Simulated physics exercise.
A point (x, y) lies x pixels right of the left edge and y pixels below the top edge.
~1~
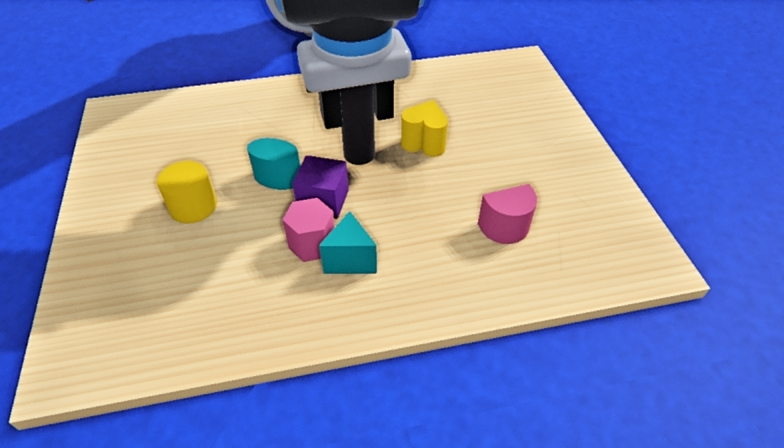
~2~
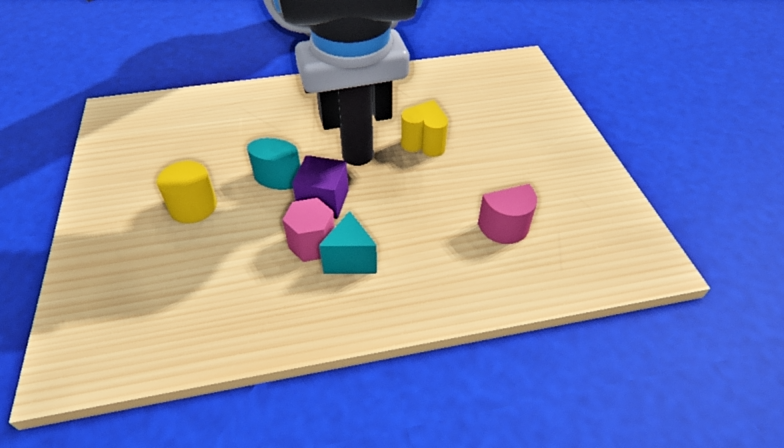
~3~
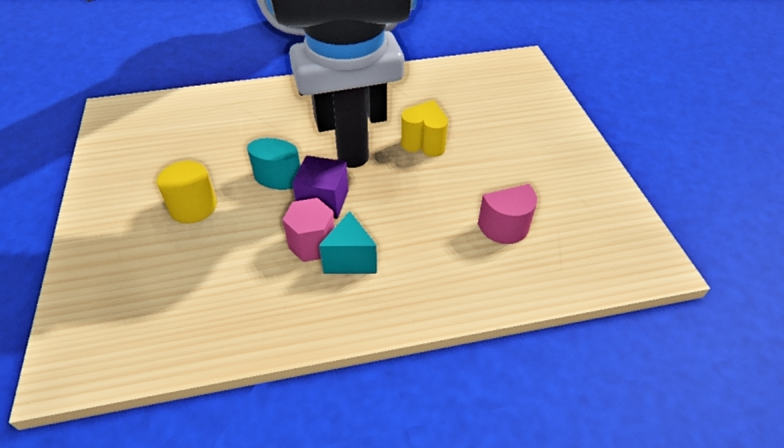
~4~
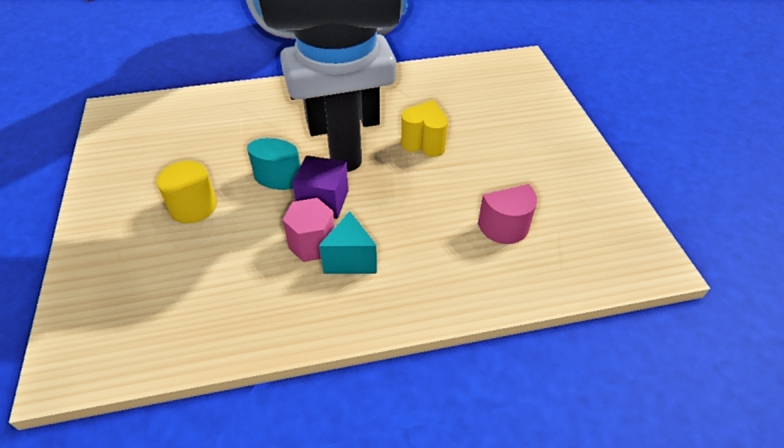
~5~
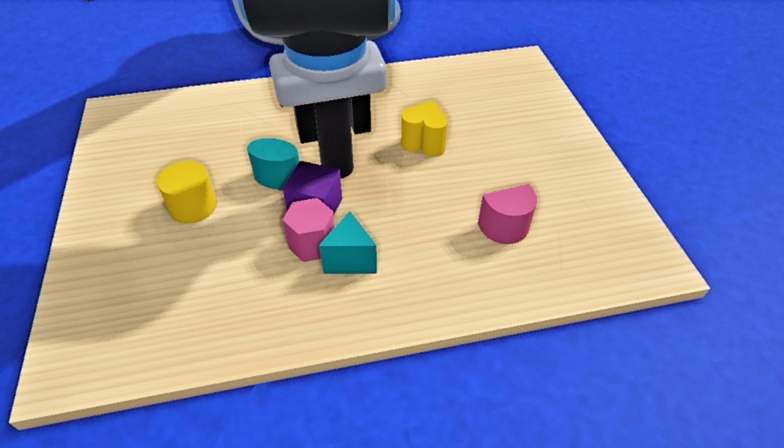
On a wooden board, a robot arm moves slightly left and nudges the purple block.
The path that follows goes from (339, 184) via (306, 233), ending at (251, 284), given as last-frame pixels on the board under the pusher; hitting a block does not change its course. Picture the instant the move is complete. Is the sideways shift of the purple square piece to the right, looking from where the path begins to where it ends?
In short: Yes.
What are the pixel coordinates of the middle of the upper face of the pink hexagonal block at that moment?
The middle of its top is at (263, 285).
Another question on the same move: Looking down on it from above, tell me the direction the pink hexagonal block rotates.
The block turns counter-clockwise.
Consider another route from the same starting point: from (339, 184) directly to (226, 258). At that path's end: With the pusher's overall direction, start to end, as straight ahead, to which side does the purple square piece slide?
Sideways shift: Left.
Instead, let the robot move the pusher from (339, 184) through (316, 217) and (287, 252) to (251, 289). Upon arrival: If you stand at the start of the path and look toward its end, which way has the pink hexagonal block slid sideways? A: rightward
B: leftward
My answer is option B.
What follows on the original path. One third of the way, pusher (317, 201); pink hexagonal block (283, 246), turned 60° anticlockwise; purple square piece (279, 206), turned 35° clockwise.
Two thirds of the way, pusher (285, 236); pink hexagonal block (277, 258), turned 75° anticlockwise; purple square piece (239, 225), turned 65° clockwise.
At the end, pusher (246, 269); turquoise oval block still; pink hexagonal block (263, 285), turned 140° anticlockwise; purple square piece (213, 234), turned 110° clockwise.
